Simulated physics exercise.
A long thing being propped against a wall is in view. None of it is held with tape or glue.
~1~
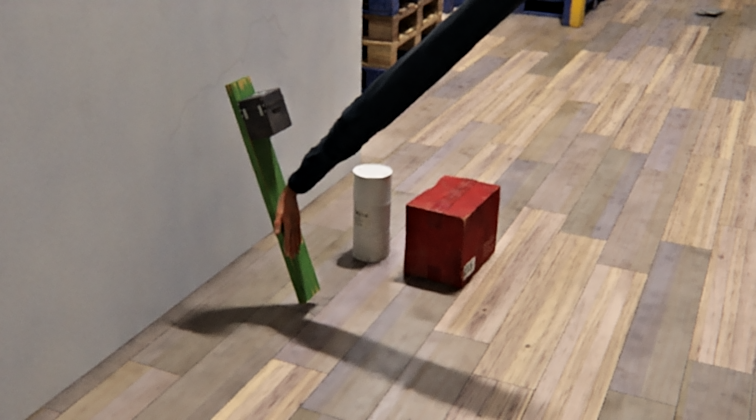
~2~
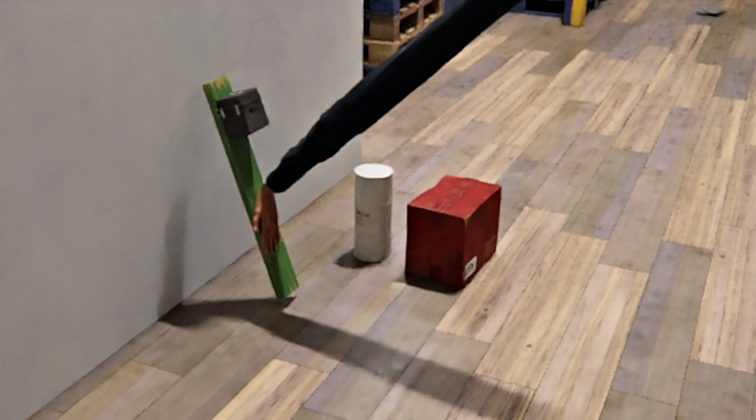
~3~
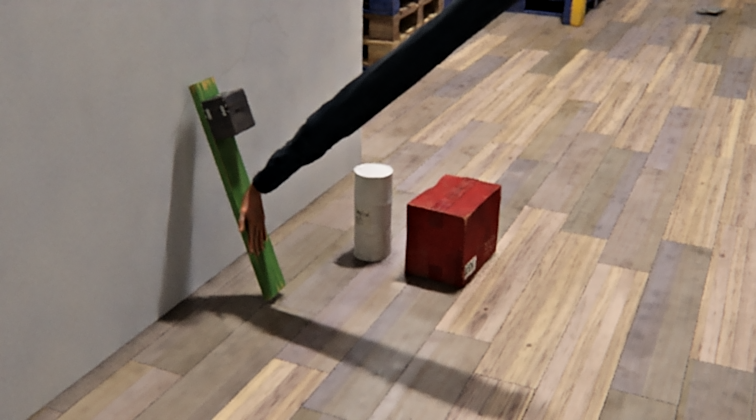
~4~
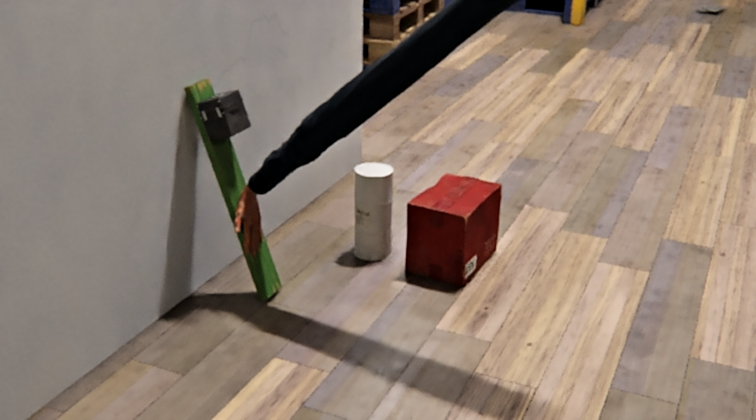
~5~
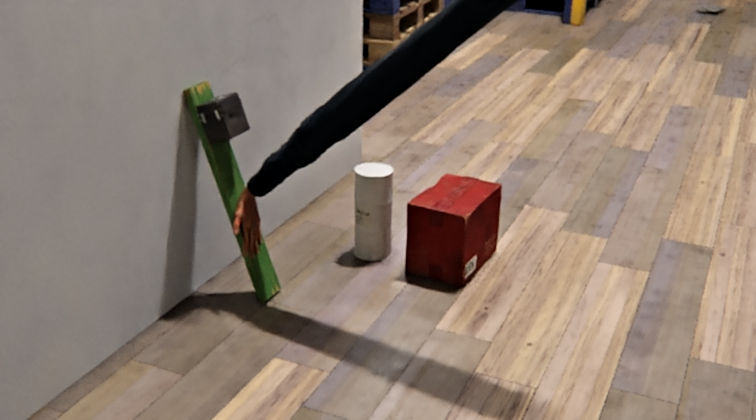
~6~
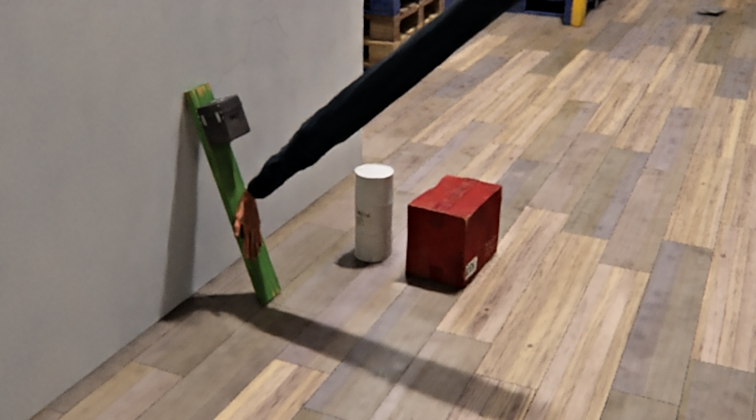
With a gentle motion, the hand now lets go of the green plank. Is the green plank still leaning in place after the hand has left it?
Yes, it holds.
Then, 0.40 s after the last picture, nothing has stirred.
Then, 0.90 s after the last picture, green plank resting near (234, 196).
At rest, all 3 in place. Seen from the same camera at the end, green plank near (234, 196). The plank stays up.
